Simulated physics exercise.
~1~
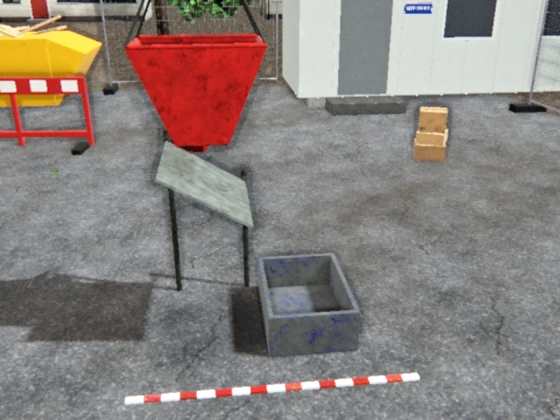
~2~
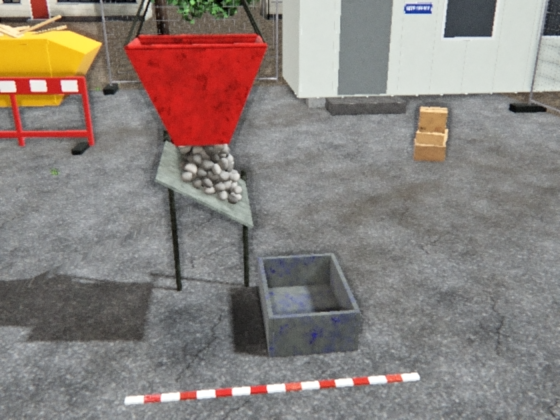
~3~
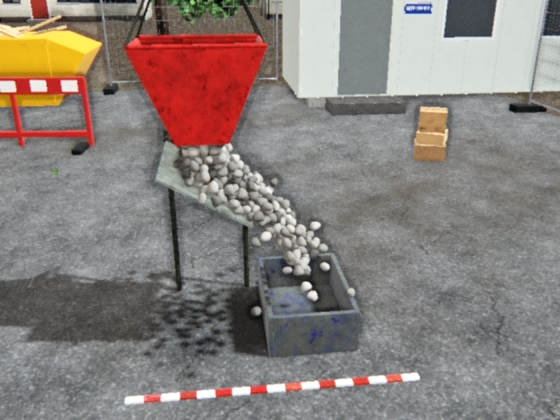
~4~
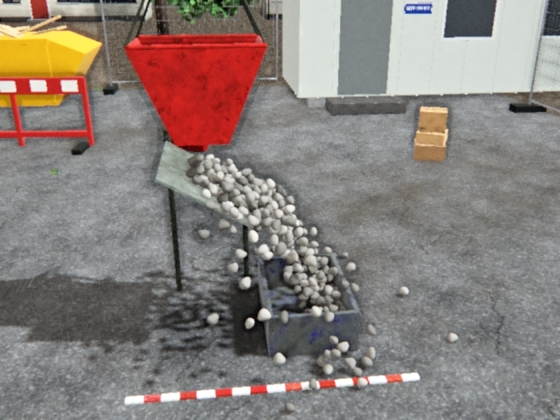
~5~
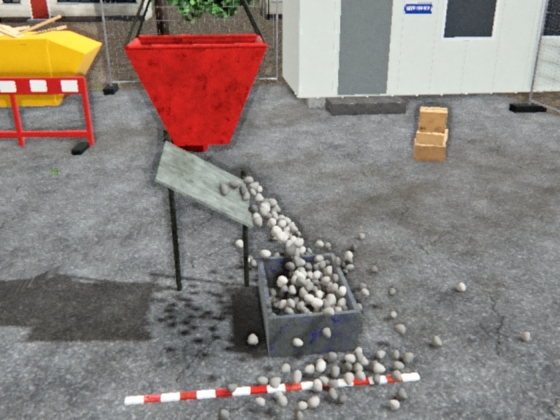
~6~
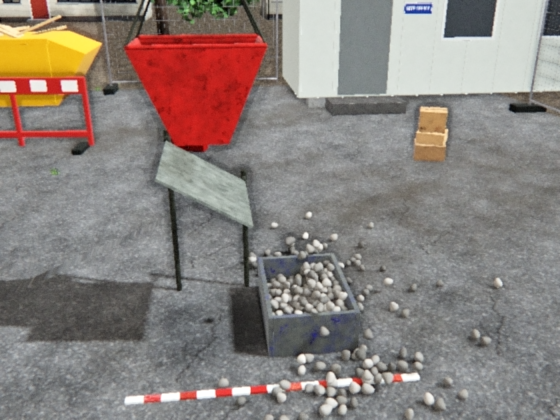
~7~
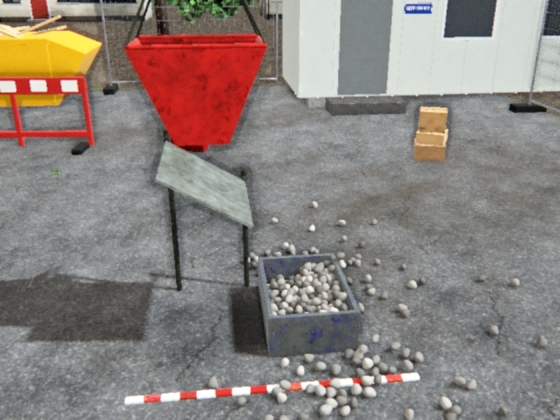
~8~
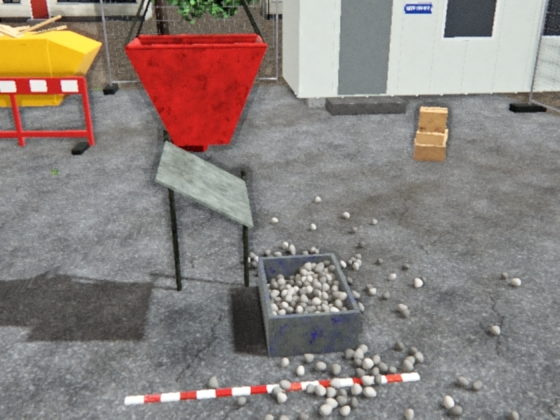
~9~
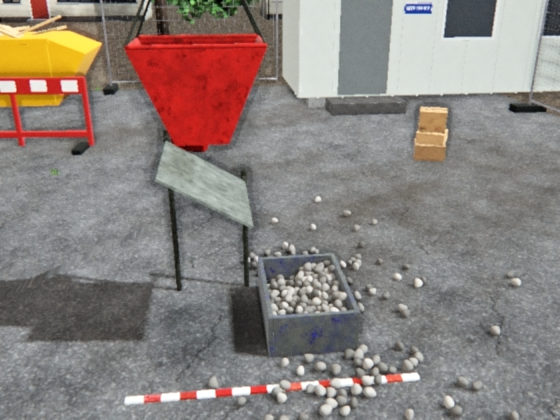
The video shows grey stones dropping from a red hopper onto a sloping slab and sliding down into an open grey bin on a paved yard. Many fill the bin, while others spill around it and scatter, mostly in front and to the right, before coming to rest.
